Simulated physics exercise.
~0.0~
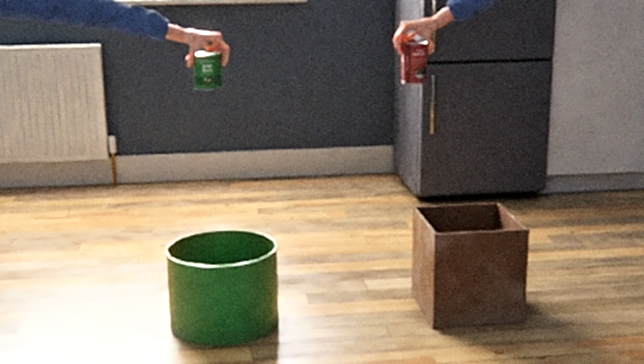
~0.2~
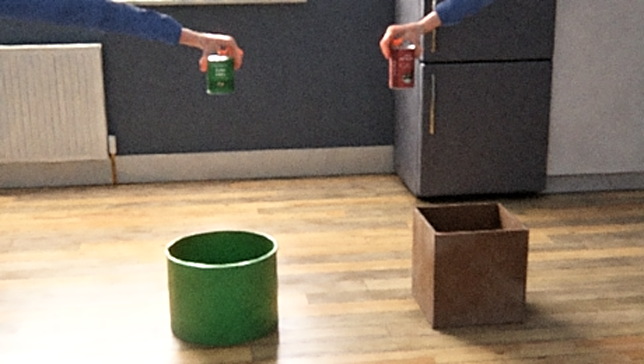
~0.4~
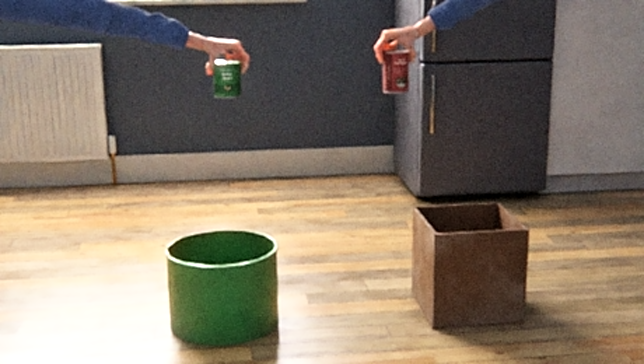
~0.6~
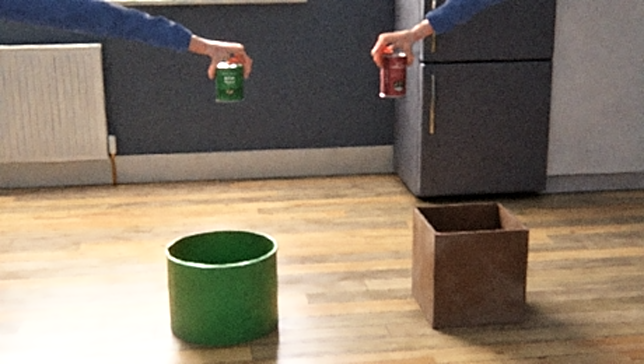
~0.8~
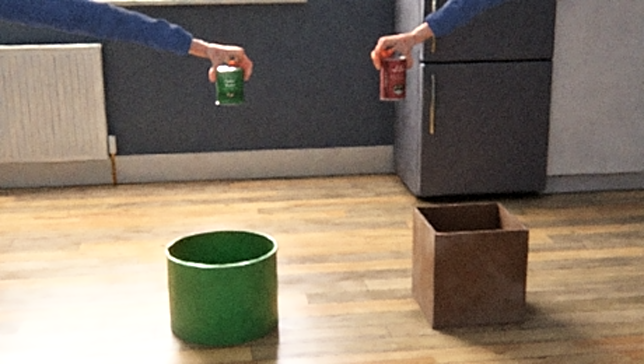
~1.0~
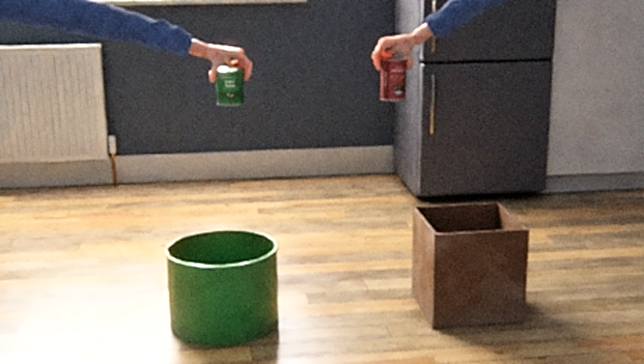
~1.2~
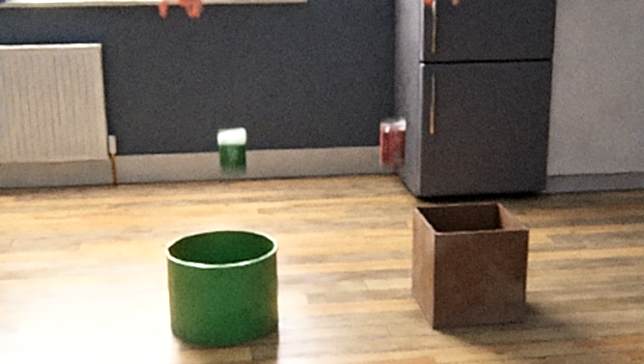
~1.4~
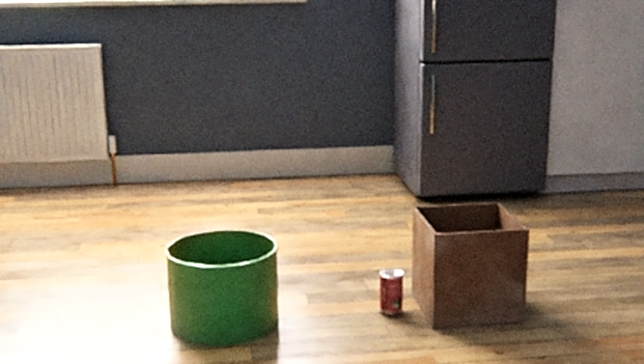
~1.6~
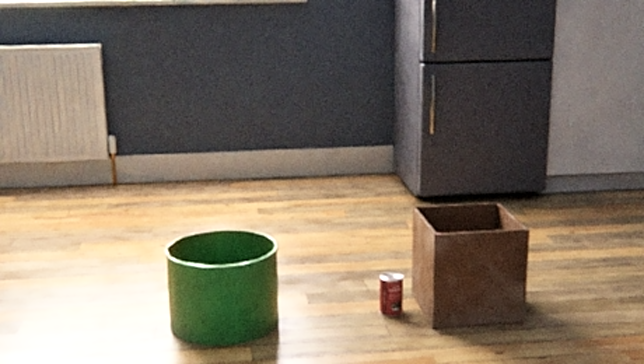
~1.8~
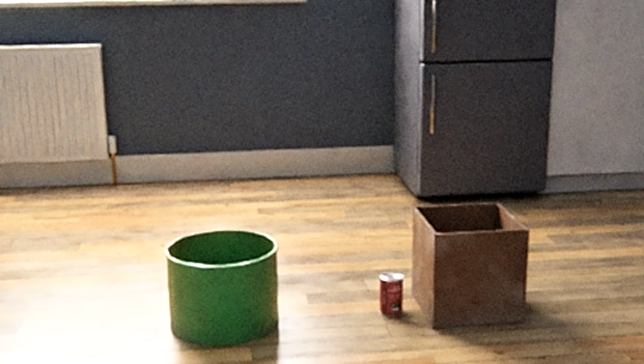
Two hands held a green tin and a red tin in the air, moved them slightly inward, then let go and drew back. The green tin dropped into the green bin on the left, while the red one missed the brown crate and stood on the floor beside it.
